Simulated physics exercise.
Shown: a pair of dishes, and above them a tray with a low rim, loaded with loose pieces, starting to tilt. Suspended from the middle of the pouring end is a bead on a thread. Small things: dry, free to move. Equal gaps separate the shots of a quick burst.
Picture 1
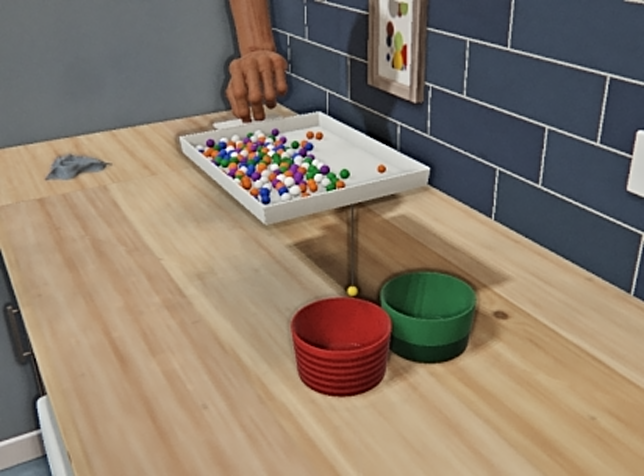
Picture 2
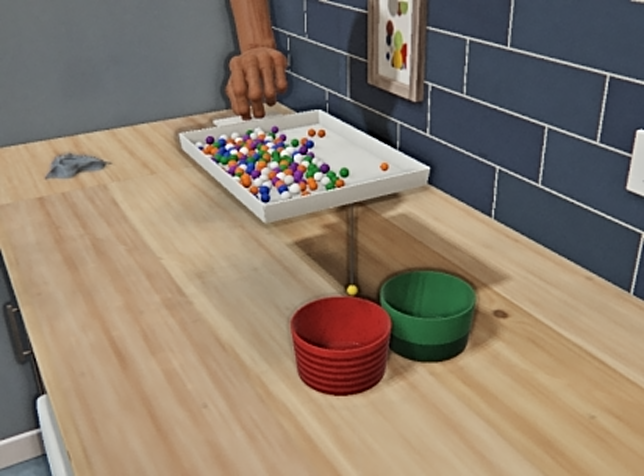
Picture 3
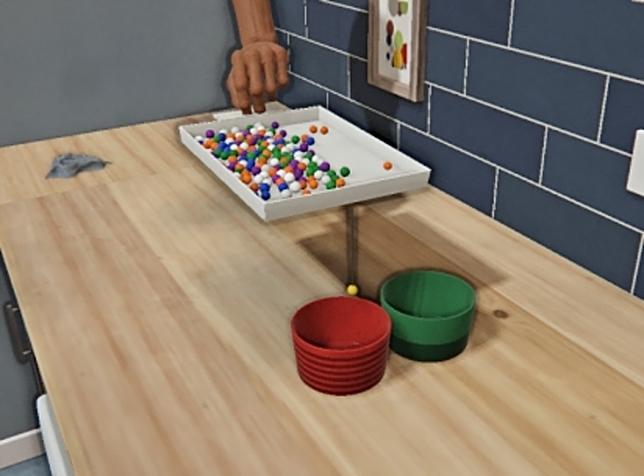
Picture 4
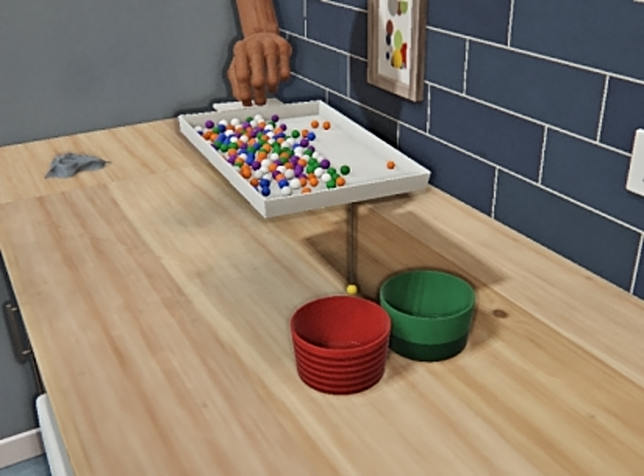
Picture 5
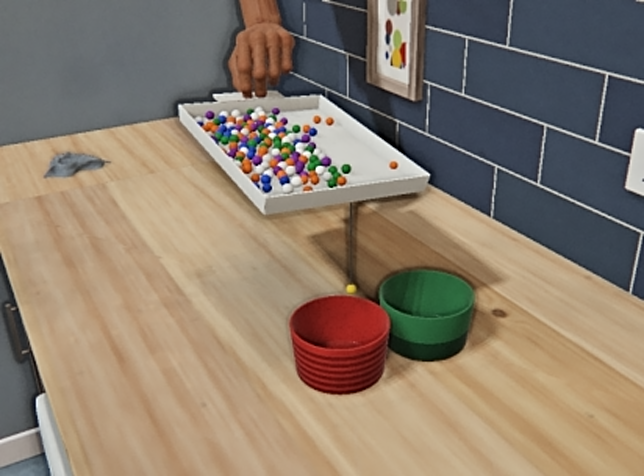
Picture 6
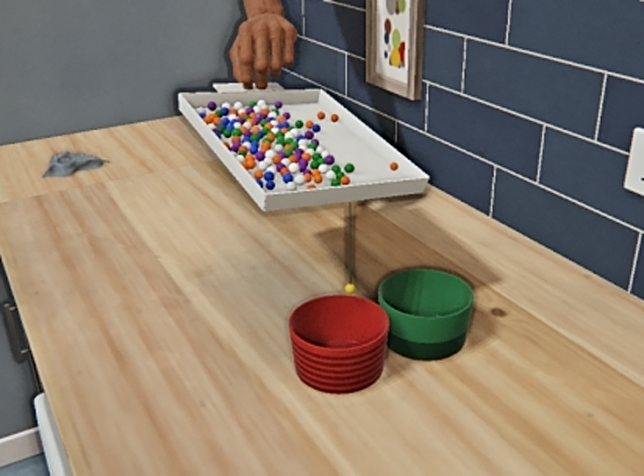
In this clip, a hand at the far edge of a white tray of small multicoloured balls rises slightly, and the tray tilts a little toward its near right corner above a red dish and a green dish.
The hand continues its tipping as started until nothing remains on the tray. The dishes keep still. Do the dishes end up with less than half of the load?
No, they get over half.
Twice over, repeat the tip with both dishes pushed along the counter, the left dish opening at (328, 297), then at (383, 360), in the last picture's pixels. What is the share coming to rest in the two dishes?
90% for the first placement, 0% for the second.
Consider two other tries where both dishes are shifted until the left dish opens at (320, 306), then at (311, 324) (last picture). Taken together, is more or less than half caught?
First place: Beyond half; second place: Beyond half.
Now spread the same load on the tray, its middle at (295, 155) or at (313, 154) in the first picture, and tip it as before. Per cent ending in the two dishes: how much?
From the first start you get 80 in a hundred, from the second 90 in a hundred.
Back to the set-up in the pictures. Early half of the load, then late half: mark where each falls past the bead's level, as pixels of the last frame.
Early half (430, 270), late half (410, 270).
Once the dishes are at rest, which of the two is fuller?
The fuller one is the one on the right.
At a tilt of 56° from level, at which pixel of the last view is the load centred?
Look about (373, 158) in the last picture.
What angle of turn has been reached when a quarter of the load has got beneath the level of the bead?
A tilt of roughly 80°.
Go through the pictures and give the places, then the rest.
Corners of the pouring end at (265, 206) and (427, 168), level; middle of the load at (263, 165), round plastic beads; left dish at (367, 368); right dish at (456, 336); bead on its thread at (353, 291), in the first picture.
Corners of the pouring end at (265, 204) and (427, 168), level; middle of the load at (263, 162), in the second picture.
Corners of the pouring end at (266, 203) and (428, 170), tipped barely, lowest at the right corner; middle of the load at (263, 159), in the third picture.
Corners of the pouring end at (266, 200) and (428, 172), tipped a little, lowest at the right corner; middle of the load at (263, 153), in the fourth picture.
Corners of the pouring end at (266, 197) and (427, 174), tipped a little, lowest at the right corner; middle of the load at (264, 147), in the fifth picture.
Corners of the pouring end at (267, 193) and (427, 176), tipped a little, lowest at the right corner; middle of the load at (267, 142), about two thirds on the move; left dish at (365, 366); right dish at (453, 334), in the sixth picture.
Soon after the last picture, tray tipped steeply; nearly all on the tray; a stray few in the right dish; a stray few in the air.
A little later, tray tipped right over; about a quarter on the tray; about two thirds in the right dish; a small part outside both; a small part in the air.
Later still, tray tipped past a quarter turn; most in the right dish; a small part outside both.
By the end, tray tipped past a quarter turn; none in the left dish; most in the right dish; a small part outside both.
